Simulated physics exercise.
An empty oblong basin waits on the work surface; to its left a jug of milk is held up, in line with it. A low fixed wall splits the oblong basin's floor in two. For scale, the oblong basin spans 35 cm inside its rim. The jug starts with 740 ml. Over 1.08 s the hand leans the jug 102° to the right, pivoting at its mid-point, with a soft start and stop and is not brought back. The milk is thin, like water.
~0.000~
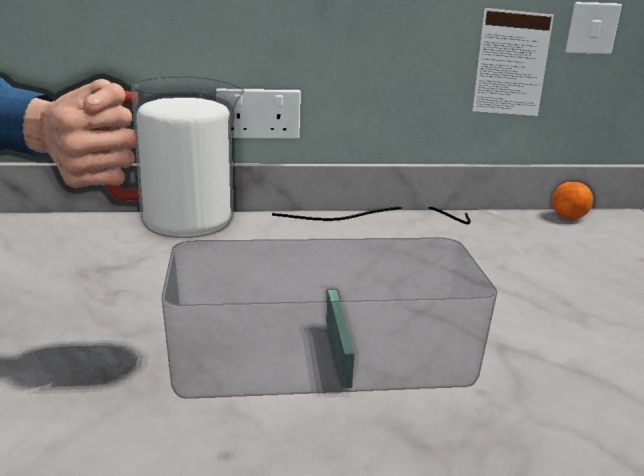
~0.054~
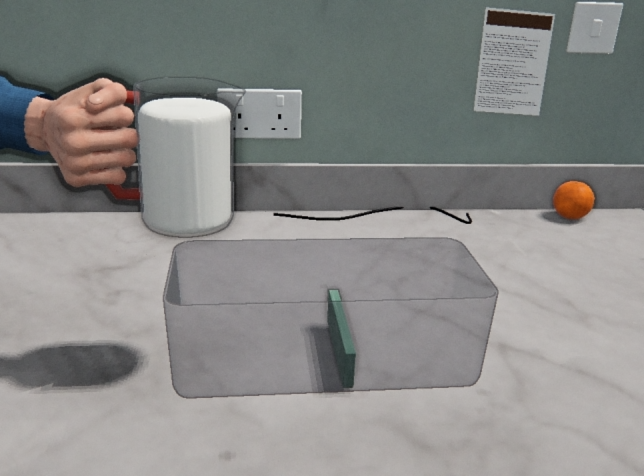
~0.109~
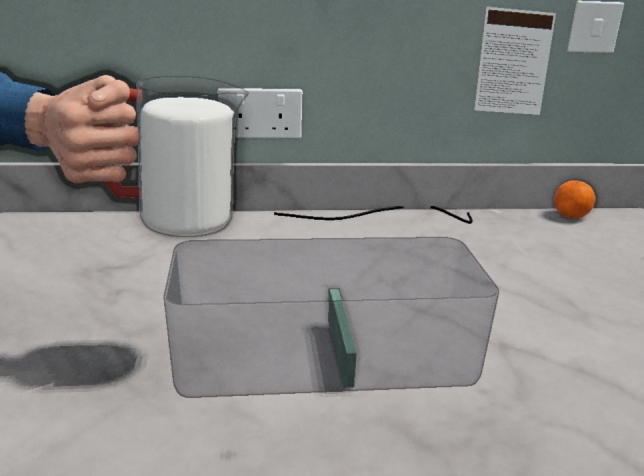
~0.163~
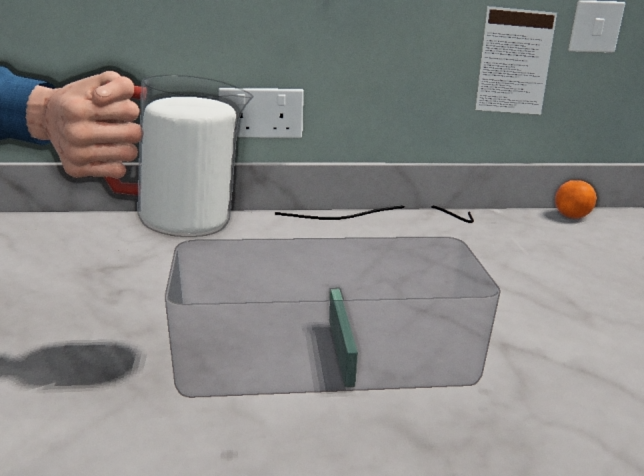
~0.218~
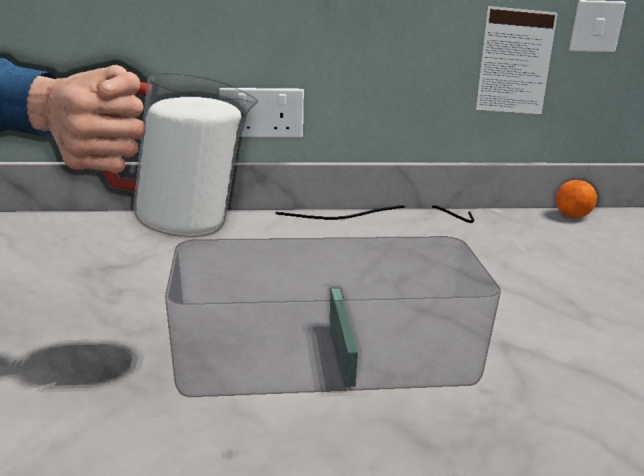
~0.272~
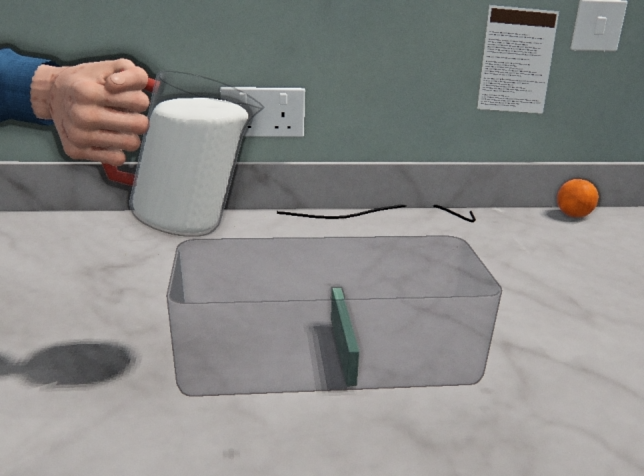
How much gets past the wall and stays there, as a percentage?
The far part has some 13 per cent.
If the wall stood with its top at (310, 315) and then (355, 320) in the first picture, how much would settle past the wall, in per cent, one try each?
In turn about 85 and 5 per cent.
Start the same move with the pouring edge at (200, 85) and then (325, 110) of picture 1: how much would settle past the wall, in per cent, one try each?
First 5, then 95 per cent.
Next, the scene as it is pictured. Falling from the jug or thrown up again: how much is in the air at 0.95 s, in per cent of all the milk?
Some 18 per cent.
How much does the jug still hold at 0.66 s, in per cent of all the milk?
Near 86 in a hundred.
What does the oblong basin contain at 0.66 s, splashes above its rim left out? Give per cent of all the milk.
Near 3 in a hundred.
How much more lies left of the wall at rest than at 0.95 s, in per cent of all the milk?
Near 54 in a hundred.
By 0.66 s the tilt is 69° and 86 per cent is still to pour, 3 is left of the wall and 0 right of it.
By 0.95 s the tilt is 99° and 43 per cent is still to pour, 31 is left of the wall and 8 right of it.
By 1.25 s the tilt is 102° and 8 per cent is still to pour, 73 is left of the wall and 12 right of it.
By 1.58 s the tilt is 102° and 1 per cent is still to pour, 84 is left of the wall and 13 right of it.
At rest 86 per cent lies left of the wall, 13 right of it and 1 outside.
